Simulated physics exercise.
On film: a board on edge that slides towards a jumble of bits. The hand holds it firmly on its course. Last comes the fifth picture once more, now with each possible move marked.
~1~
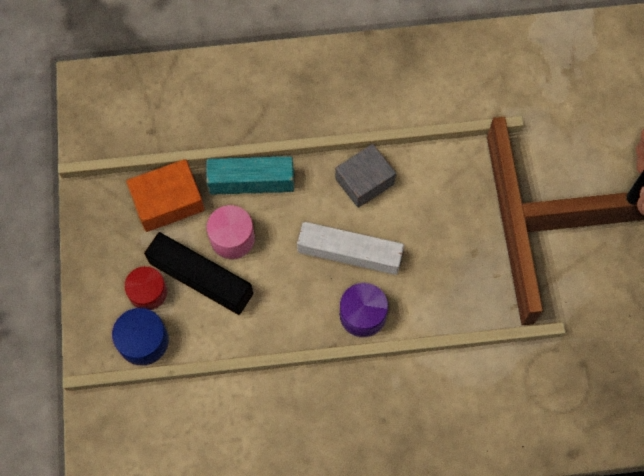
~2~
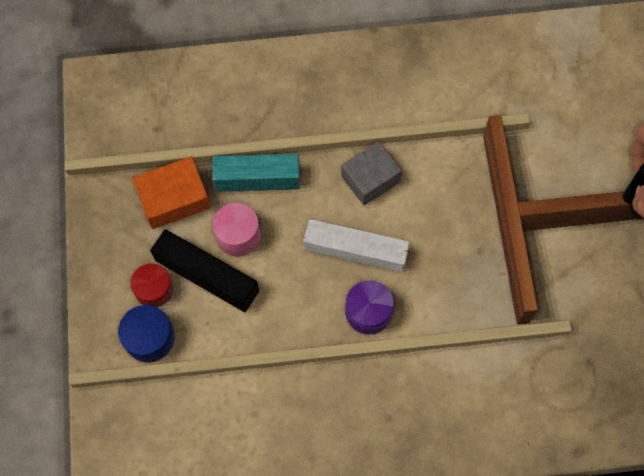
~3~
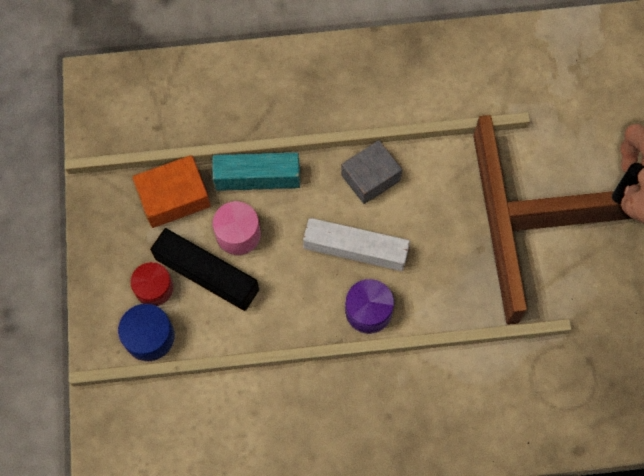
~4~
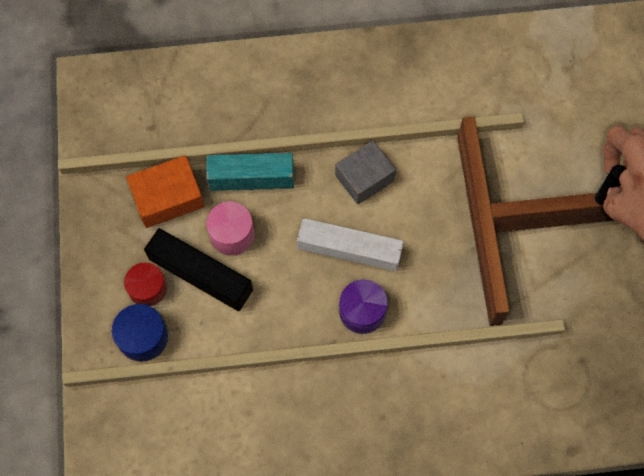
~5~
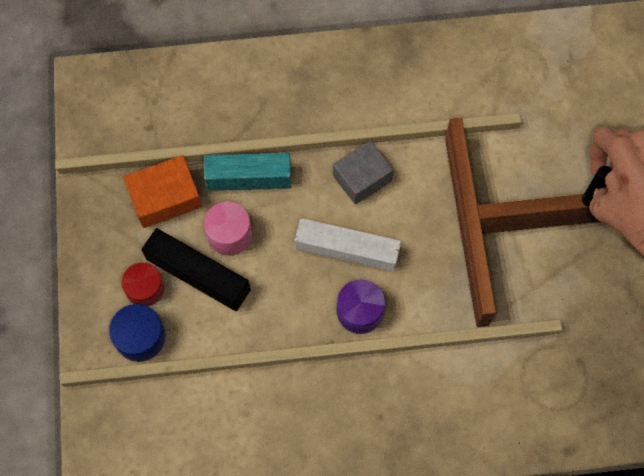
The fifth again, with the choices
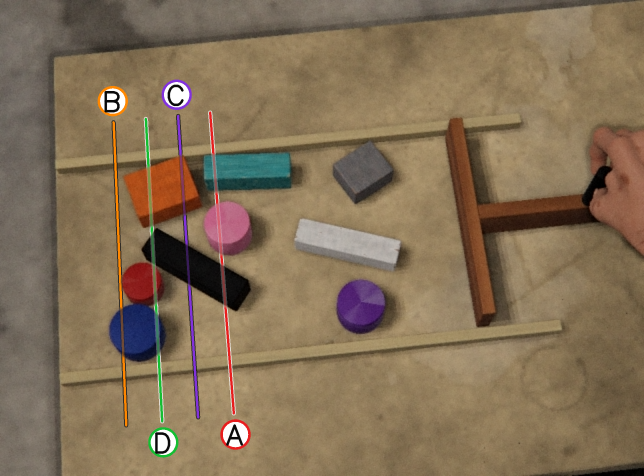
On a worn tan tabletop, a hand slid an upright wooden board by its handle leftward between two thin strips, towards a scatter of coloured blocks and round pieces that stayed still, untouched.
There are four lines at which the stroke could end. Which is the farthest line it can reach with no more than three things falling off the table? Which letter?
No fourth one falls up to D.
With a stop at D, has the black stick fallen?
No.
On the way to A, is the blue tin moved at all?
No.
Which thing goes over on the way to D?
The orange block.
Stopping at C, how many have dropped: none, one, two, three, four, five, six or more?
In all, one.
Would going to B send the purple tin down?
By then, no.
On the marked copy, A at (221, 255); B at (120, 265); C at (188, 258); D at (154, 262).
Taking D. A third of the way, board (357, 224); grey block (318, 167); purple tin (335, 310).
Two thirds of the way, board (242, 236); orange block (66, 190); red tin (136, 287).
When it is over, board (153, 245); orange block over the edge; turquoise bar (56, 181); one fallen.
As for the rest, A is within the limit but short; B drops five; C is within the limit but short.
